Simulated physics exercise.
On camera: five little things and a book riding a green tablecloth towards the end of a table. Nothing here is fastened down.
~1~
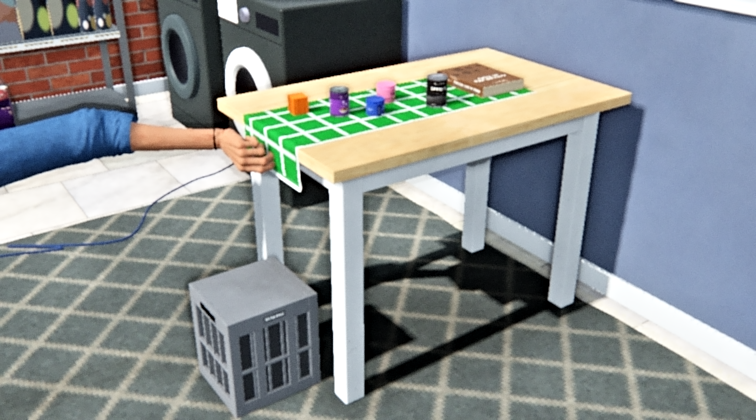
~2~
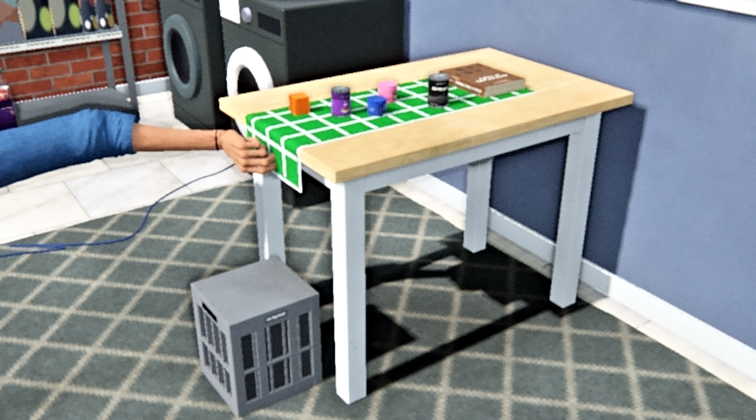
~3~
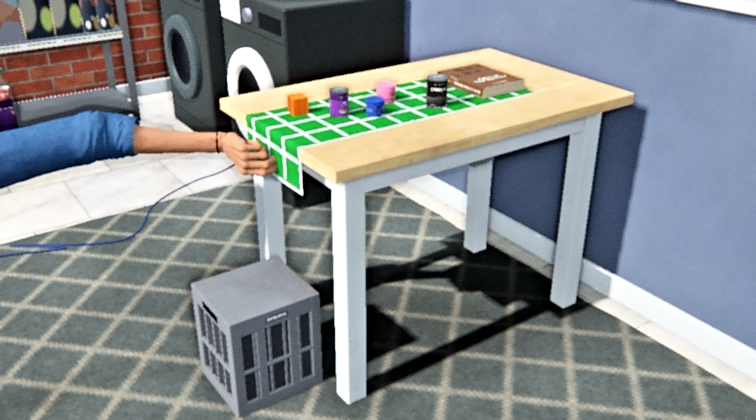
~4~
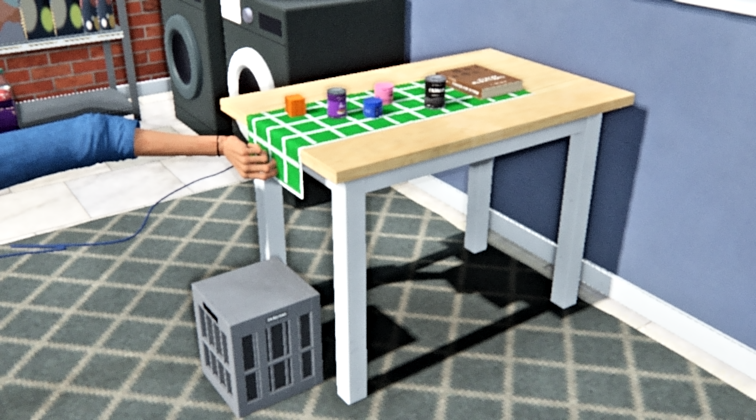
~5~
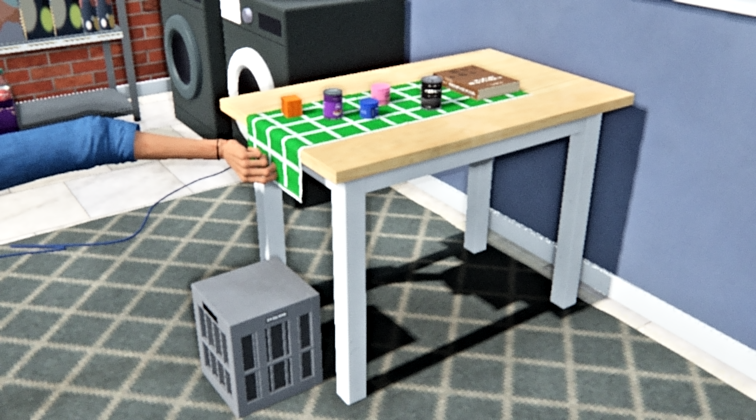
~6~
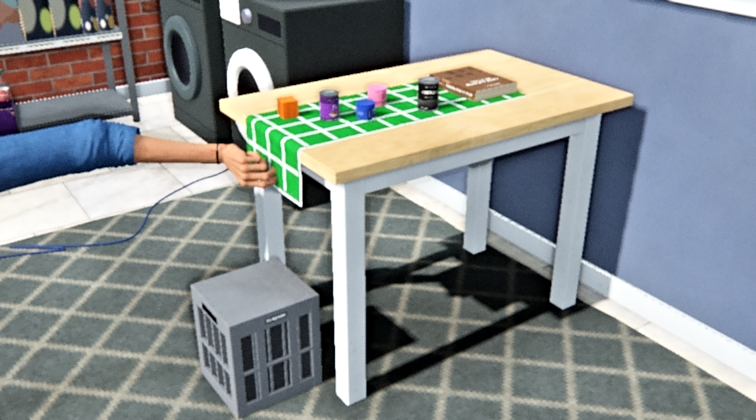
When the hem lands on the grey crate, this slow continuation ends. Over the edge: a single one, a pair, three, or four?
Fallen count: Three.
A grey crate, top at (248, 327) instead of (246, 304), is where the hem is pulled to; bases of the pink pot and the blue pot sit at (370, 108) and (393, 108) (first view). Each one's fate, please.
Looks like the pink pot ends up down, and the blue pot ends up down.
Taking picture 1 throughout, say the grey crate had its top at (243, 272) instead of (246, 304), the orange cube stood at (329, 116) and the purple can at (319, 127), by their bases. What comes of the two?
The orange cube tumbles off; the purple can goes over.
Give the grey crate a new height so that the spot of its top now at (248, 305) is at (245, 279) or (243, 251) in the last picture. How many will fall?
Respectively 2 and 1.
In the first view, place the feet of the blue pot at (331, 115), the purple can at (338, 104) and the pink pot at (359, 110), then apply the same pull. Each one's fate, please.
Blue pot dropped, purple can dropped, pink pot dropped.
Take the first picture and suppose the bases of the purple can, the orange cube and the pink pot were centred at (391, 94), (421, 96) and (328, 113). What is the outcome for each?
Purple can: Still up. Orange cube: Still up. Pink pot: Gone off.
Early on, hem near (276, 248); orange cube gone.
Midway, hem on the crate; orange cube, purple can and blue pot gone.
Finally, hem on the crate; orange cube, purple can and blue pot gone. It carries off three.
